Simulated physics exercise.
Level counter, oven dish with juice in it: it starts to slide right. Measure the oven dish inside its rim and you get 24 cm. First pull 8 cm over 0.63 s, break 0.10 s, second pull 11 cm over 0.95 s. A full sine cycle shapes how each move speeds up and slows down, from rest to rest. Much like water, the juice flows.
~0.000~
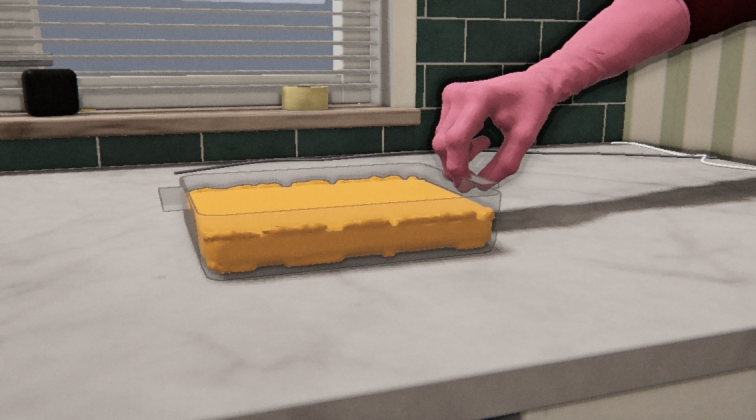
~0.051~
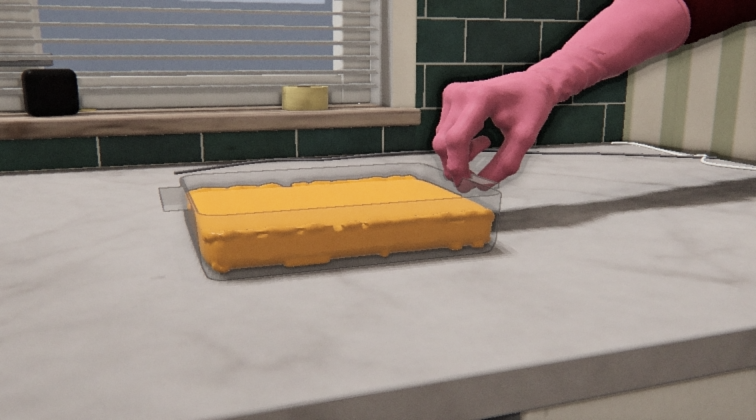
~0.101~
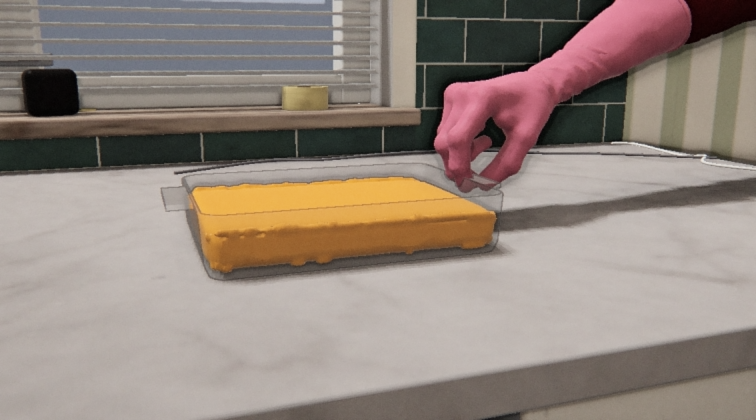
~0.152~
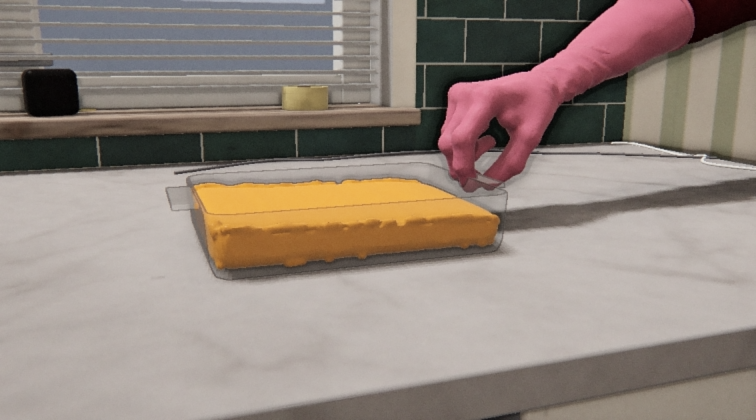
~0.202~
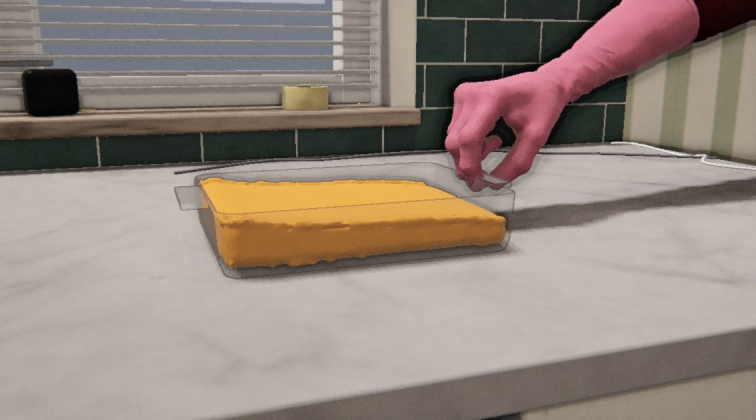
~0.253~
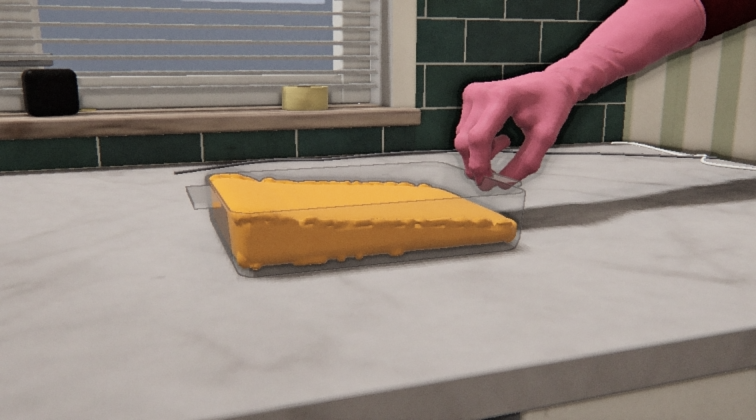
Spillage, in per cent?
I would say close to 24 per cent is spilt.
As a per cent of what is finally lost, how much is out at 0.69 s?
My estimate is about 20 in a hundred.
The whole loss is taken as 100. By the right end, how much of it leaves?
Right end share of spill: Around 60 %.
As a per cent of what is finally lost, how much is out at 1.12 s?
It comes to something like 60 per cent at that moment.
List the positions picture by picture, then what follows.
In the first picture, 0.0 cm from the start; oven dish, level (191, 209) left, (452, 191) right, rim (458, 179); the juice stands 14 mm below the rim.
In the second picture, 0.0 cm from the start; oven dish, level (191, 209) left, (452, 191) right.
In the third picture, 0.2 cm from the start; oven dish, level (194, 208) left, (453, 194) right.
In the fourth picture, 0.6 cm from the start; oven dish, level (199, 203) left, (458, 196) right.
In the fifth picture, 1.3 cm from the start; oven dish, level (206, 198) left, (464, 199) right.
In the sixth picture, 2.3 cm from the start; oven dish, level (217, 193) left, (469, 200) right.
By 0.69 s it has gone 8 cm; 0 per cent is out over the left end and 4 over the right.
By 1.12 s it has gone 11 cm; 7 per cent is out over the left end and 6 over the right.
By 1.55 s it has gone 19 cm; 9 per cent is out over the left end and 10 over the right.
By 1.98 s it has gone 19 cm; 9 per cent is out over the left end and 13 over the right.
At rest 24 per cent is out in all, 10 of it over the left end.
